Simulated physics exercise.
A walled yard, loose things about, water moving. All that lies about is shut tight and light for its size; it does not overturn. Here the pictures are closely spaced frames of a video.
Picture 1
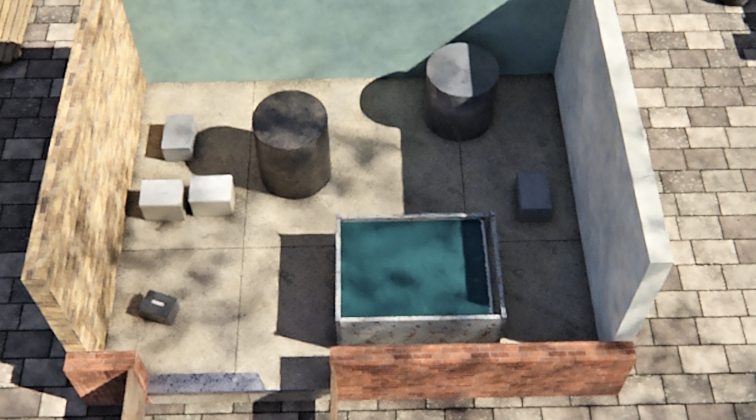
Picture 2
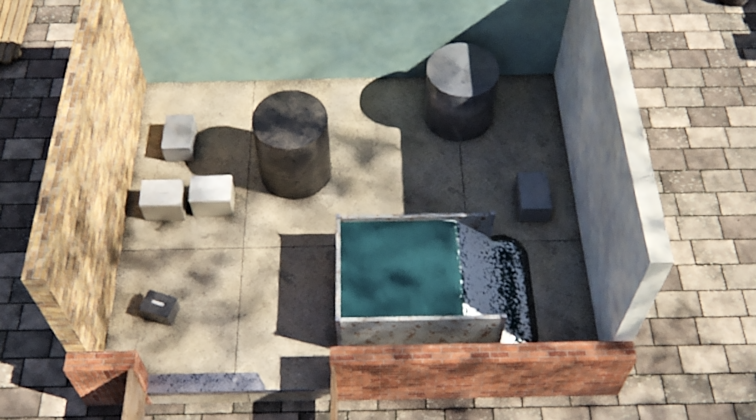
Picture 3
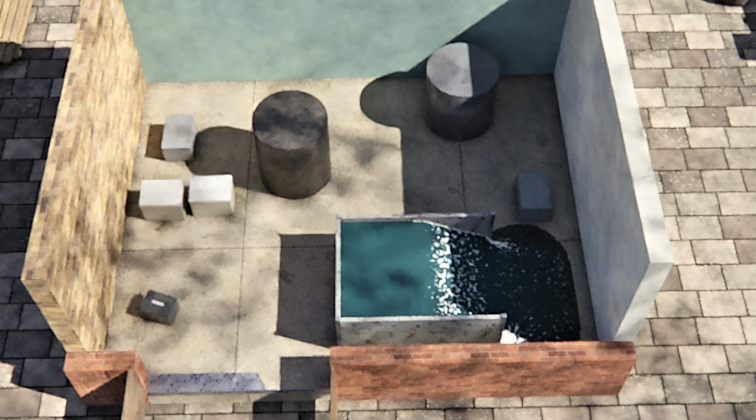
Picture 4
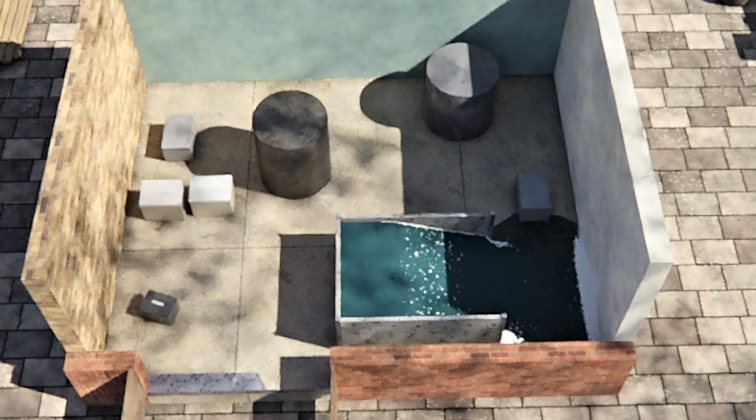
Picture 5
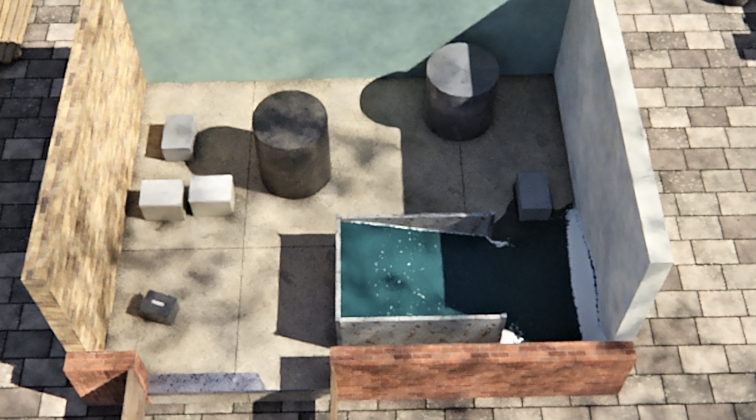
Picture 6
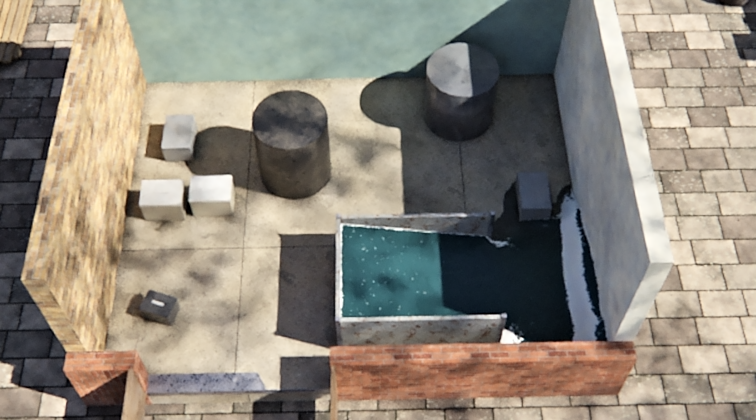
At the start, a tank of teal water stands closed in a walled yard with two dark cylinders and several small blocks. Its right side opens and water pours out rightward, spreading across the shaded floor. The water reaches the right wall, edged with white foam, while the blocks and cylinders stay put.
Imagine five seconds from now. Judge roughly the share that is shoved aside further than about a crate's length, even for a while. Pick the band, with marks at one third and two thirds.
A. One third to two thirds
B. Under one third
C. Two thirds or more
B.
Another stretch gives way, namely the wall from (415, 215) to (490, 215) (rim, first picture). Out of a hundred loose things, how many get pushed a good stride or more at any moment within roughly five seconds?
60 per cent or thereabouts.
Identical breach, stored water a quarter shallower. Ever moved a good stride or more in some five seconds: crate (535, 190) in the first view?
Well, as it turns out: Made it that far.
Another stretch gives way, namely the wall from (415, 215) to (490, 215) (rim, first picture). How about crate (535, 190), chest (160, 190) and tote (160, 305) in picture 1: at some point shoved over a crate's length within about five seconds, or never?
First beyond that mark, then beyond that mark, then under that mark.
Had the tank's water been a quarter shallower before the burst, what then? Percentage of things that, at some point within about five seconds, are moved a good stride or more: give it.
Near 20 % of the lot.
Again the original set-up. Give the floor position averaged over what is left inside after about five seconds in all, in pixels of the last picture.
About (217, 204).
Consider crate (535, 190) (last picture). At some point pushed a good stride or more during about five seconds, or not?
Result: The full distance.
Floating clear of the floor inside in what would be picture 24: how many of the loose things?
The answer would be 0.
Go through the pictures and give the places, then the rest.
A tote at (158, 303) rests on the ground; a chest at (162, 192) rests on the ground; 0 of 5 have shifted, in the first frame.
A tote at (158, 303), on the bottom; a chest at (162, 192), on the bottom; 0 of 5 have shifted, in the second frame.
A tote at (158, 303) rests on the ground; a chest at (162, 192), on the bottom; 0 of 5 have shifted, in the third frame.
A tote at (158, 303), on the bottom; a chest at (162, 192), on the bottom; 0 of 5 have shifted, in the fourth frame.
A tote at (158, 303), on the bottom; a chest at (162, 192) rests on the ground; 0 of 5 have shifted, in the fifth frame.
A tote at (158, 303) rests on the ground; a chest at (162, 192) rests on the ground; 0 of 5 have shifted, in the sixth frame.
A moment on, 0 of 5 are well off their spots; 0 afloat.
Next, 1 of 5 are well off their spots; 0 afloat.
Later, 1 of 5 are well off their spots; 0 afloat.
In the end, 1 of 5 are well off their spots, and 1 have been at some point; 0 afloat.
